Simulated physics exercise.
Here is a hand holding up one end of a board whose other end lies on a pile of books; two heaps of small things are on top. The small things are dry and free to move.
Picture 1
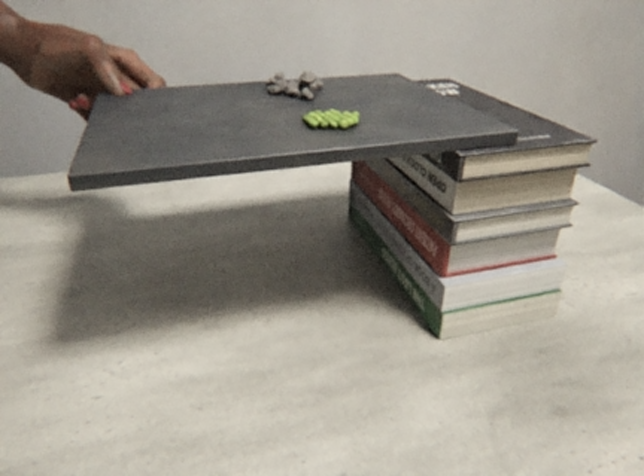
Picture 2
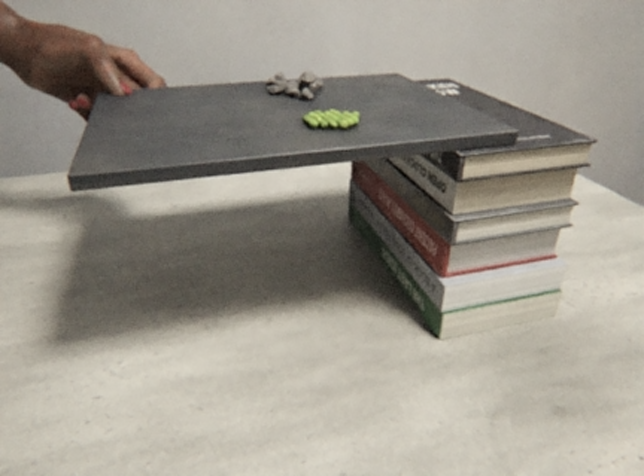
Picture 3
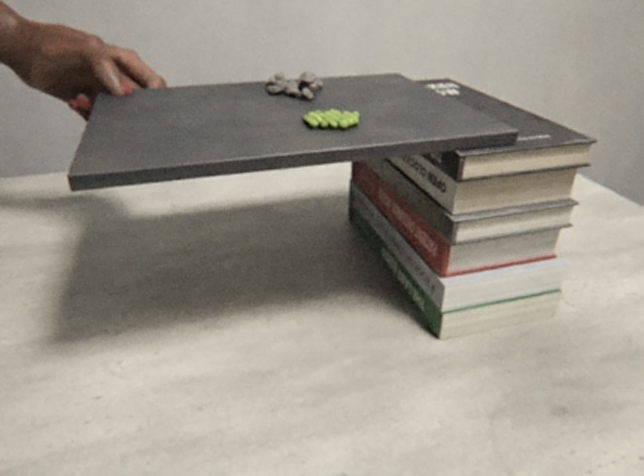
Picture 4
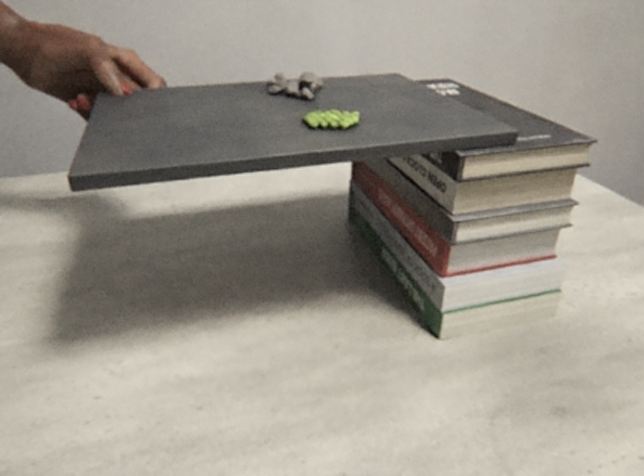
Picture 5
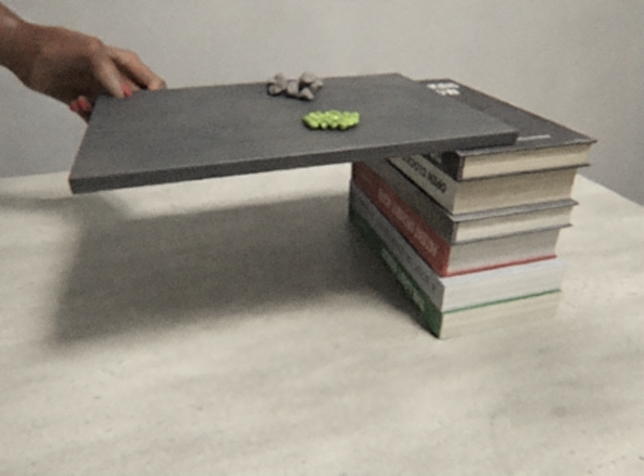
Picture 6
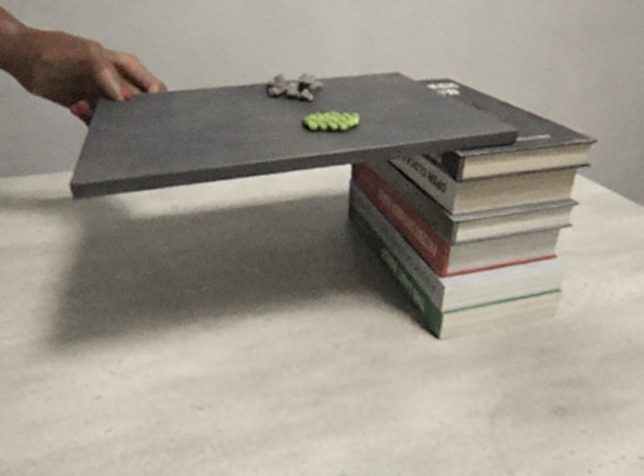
The clip opens on a hand at the left holding one end of a dark board level, its right end resting on a tall stack of books, with small green and gray heaps on top. The hand then lowers its end very slightly, while both heaps stay in place on the board.
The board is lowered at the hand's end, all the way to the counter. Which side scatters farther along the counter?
The longer run belongs to the front handful.
Then, 0.66 s on from there, board sloping at 15°; front handful the whole lot still on the board; back handful the whole lot still on the board.
Then, 1.37 s on from there, board sloping at 32°; front handful mostly up to a board's length out; back handful the whole lot still on the board.
Then, 2.20 s on from there, board resting at 40°; front handful mostly up to a board's length out; back handful mostly less than half a board's length out.
In the end, board resting at 40°; front handful mostly up to a board's length out, only a few gone off the counter; back handful mostly less than half a board's length out; the front handful has gone farther.
